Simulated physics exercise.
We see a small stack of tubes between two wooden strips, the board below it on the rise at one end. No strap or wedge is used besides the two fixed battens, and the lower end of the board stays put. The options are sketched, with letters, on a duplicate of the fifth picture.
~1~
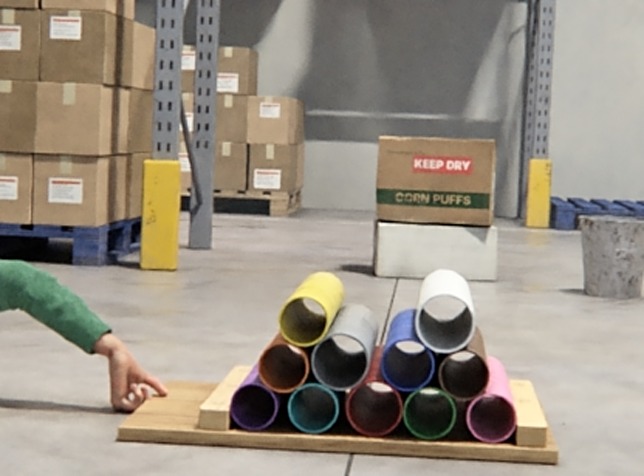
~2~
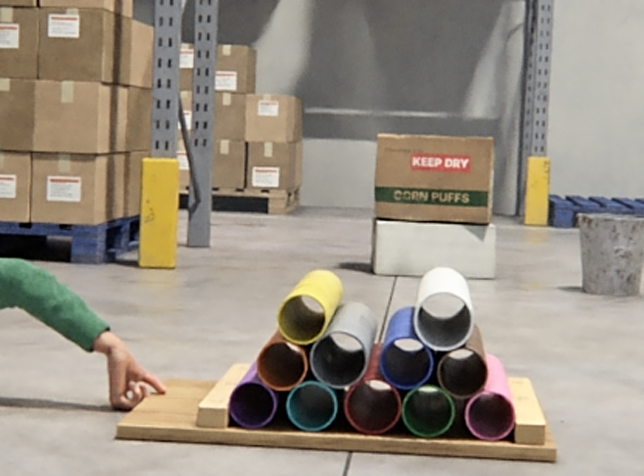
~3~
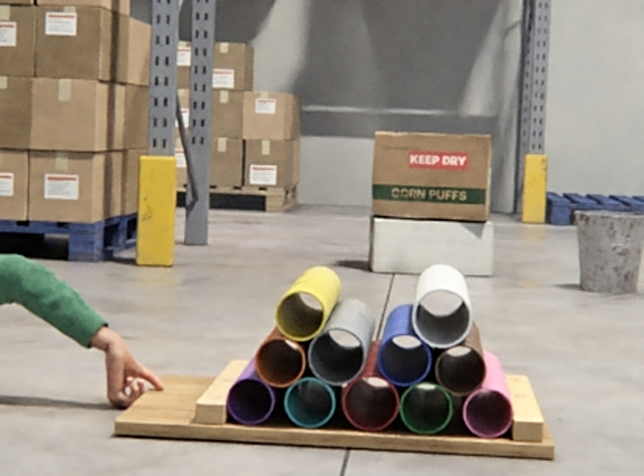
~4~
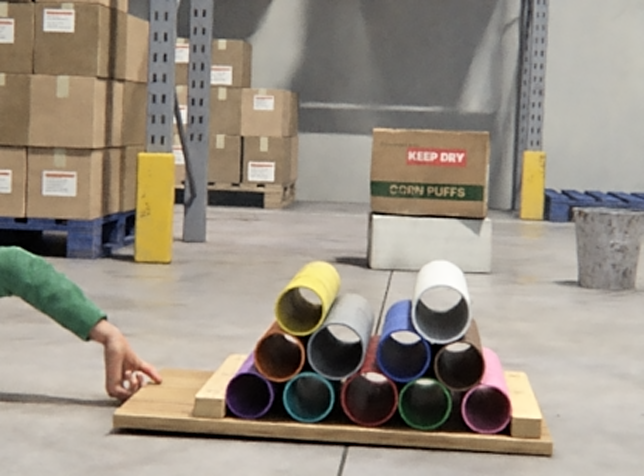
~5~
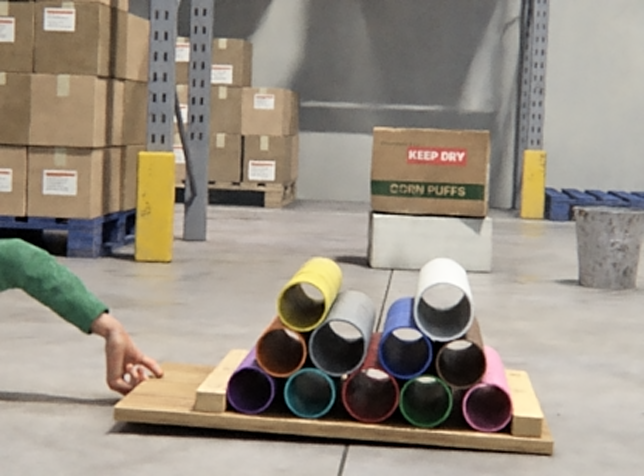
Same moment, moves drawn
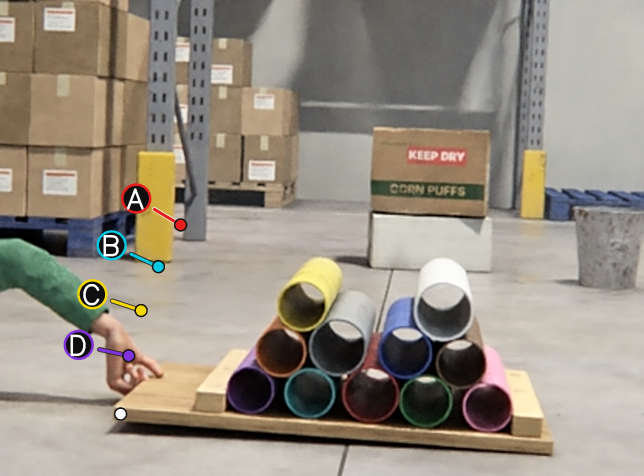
In a warehouse, a hand in a green sleeve rested at the left end of a wooden board stacked with colourful tubes, then lifted that end slightly, and the tubes tilted with it.
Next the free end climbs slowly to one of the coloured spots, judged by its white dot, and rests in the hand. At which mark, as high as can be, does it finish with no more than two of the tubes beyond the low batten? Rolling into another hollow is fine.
At most to B.
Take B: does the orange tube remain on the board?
Yes, with B.
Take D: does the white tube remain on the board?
Yes.
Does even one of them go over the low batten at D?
No.
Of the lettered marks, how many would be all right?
The number is three.
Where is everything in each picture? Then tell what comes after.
In the first picture, blue tube (408, 365); brown tube (464, 375); yellow tube (304, 321).
In the second picture, yellow tube (302, 319); white tube (444, 321).
In the third picture, board (341, 402); purple tube (250, 401); orange tube (280, 362); pink tube (488, 412).
In the fourth picture, board (340, 398); purple tube (249, 394); turquoise tube (309, 397).
In the fifth picture, board (341, 394); purple tube (251, 389); turquoise tube (310, 393).
On the marked copy, A at (181, 225); B at (158, 267); C at (141, 311); D at (129, 356); the white dot at (121, 414).
Taking B. A third of the way, board at 15°.
Two thirds of the way, board at 22°.
When it is over, board at 22°, two over the low batten (brown, white).
As for the rest, A three over the low batten (blue, brown, white); C none over the low batten; D none over the low batten.
